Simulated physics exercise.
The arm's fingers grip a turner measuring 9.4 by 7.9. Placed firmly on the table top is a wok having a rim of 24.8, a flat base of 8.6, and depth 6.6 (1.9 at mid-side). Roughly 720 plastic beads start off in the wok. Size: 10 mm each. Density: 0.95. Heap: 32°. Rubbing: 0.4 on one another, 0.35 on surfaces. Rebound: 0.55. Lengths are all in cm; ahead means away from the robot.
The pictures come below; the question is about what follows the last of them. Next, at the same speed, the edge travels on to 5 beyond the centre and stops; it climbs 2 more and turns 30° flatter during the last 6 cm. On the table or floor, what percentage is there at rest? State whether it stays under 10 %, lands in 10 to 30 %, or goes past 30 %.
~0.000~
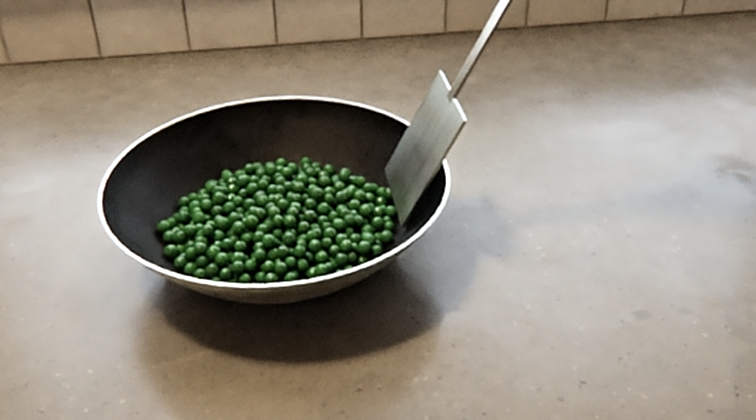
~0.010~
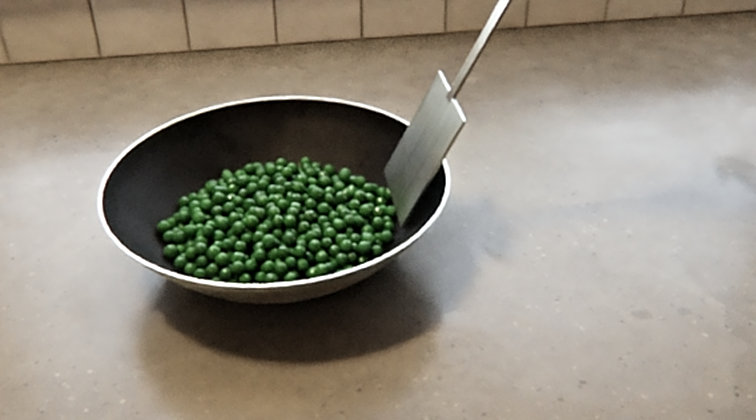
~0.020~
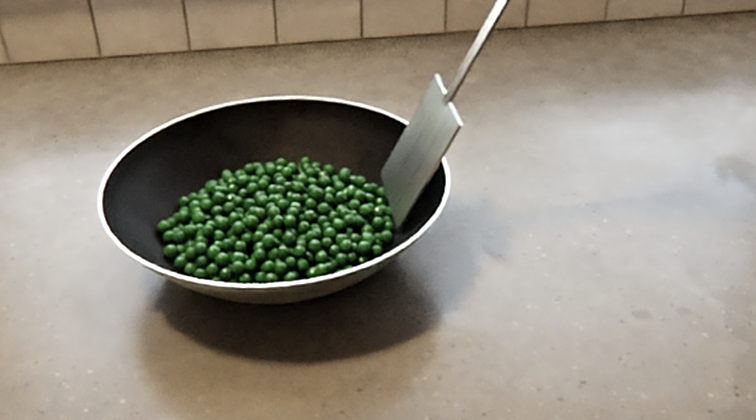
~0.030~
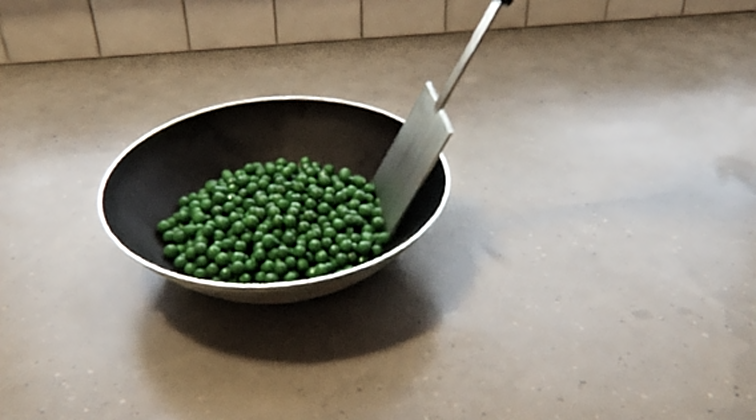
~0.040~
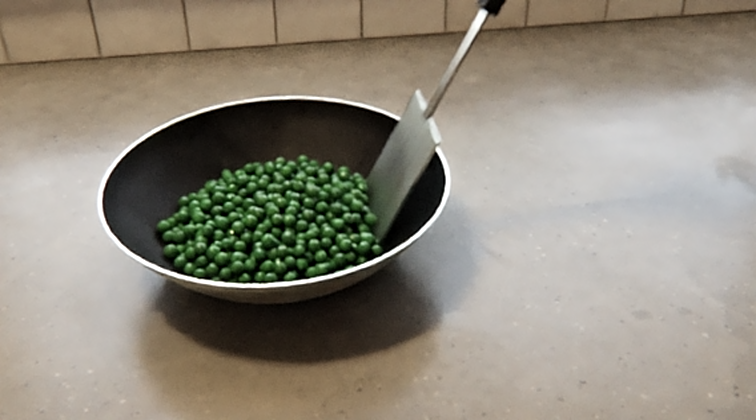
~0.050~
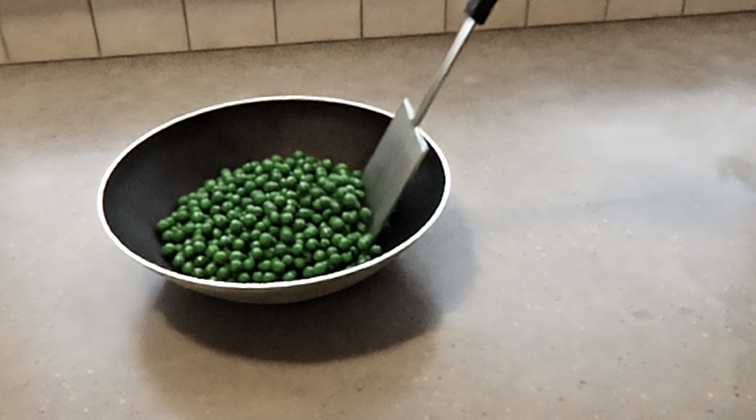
It stays under 10 %.
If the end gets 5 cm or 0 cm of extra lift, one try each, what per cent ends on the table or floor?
Close to 15 and 5 percent respectively.
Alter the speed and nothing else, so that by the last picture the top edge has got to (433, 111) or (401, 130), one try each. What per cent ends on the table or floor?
Some 0 and 15 per cent.
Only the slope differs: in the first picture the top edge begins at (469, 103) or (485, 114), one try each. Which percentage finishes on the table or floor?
First try roughly 5 percent, second try roughly 0 percent.
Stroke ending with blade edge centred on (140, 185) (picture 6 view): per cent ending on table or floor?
Approximately 45 per cent, I reckon.
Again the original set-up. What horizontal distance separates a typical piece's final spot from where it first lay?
4 cm.
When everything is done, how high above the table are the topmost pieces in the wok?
About 7.5 cm above the table.
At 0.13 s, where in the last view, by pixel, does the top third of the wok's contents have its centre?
I'd put it close to (218, 203).
After 0.09 s, sloping 63°, highest piece 8 above the table; 725 in the wok.
After 0.13 s, sloping 51°, highest piece 9 above the table; 724 in the wok, 1 on the blade or in flight.
After 0.35 s, sloping 33°, highest piece 8 above the table; 708 in the wok, 16 on the table or floor, 1 on the blade or in flight.
After 1.40 s, sloping 33°, highest piece 7 above the table; 708 in the wok, 17 on the table or floor.
At rest, 708 in the wok, 17 on the table or floor. That is 2 % on the table or floor.
